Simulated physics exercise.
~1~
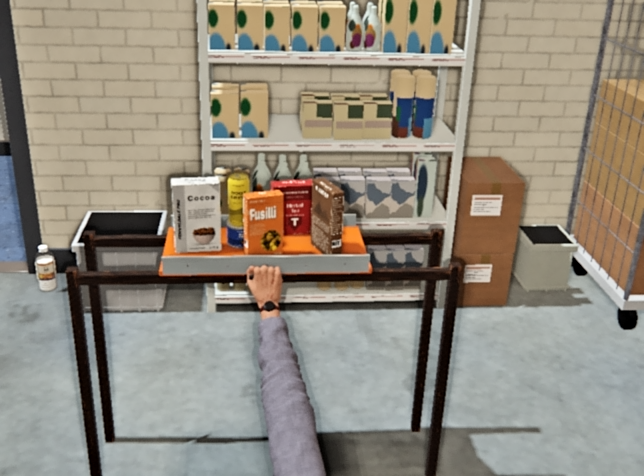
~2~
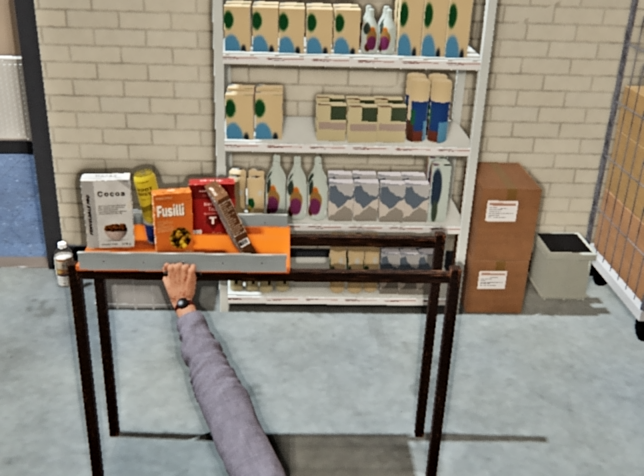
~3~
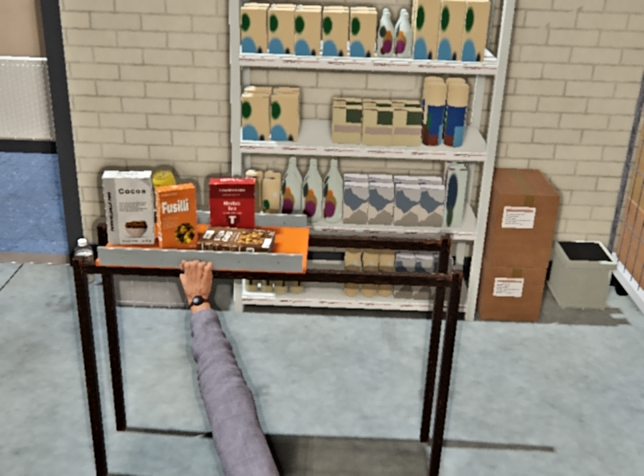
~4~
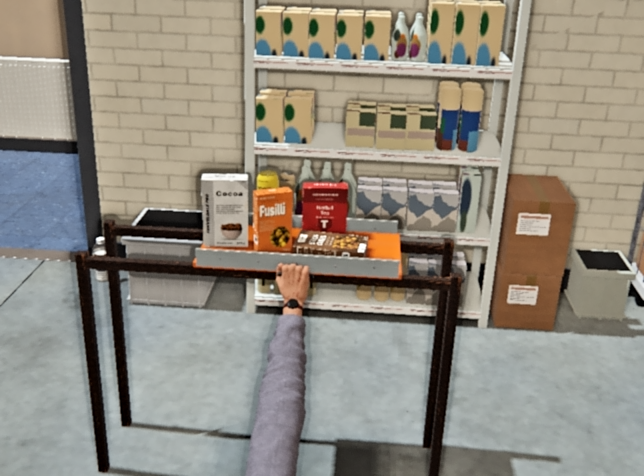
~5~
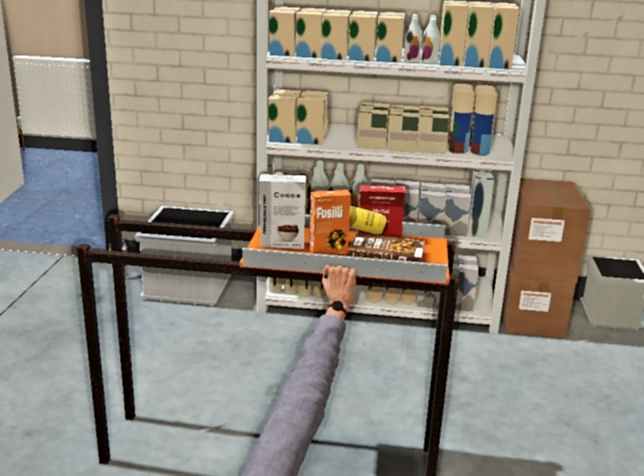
An orange tray with a grey edge, loaded with groceries, slides along a dark metal rack in a storeroom, seen from slightly above and behind an outstretched arm. A white packet, an orange packet, a yellow can, a red packet and a brown packet stand on it, with stocked shelves against a brick wall beyond. The hand moves the tray left, and the brown packet tips over and ends up flat. The tray then travels back to the right end. At the finish the yellow can also lies on its side, while the white, orange and red packets stand upright.
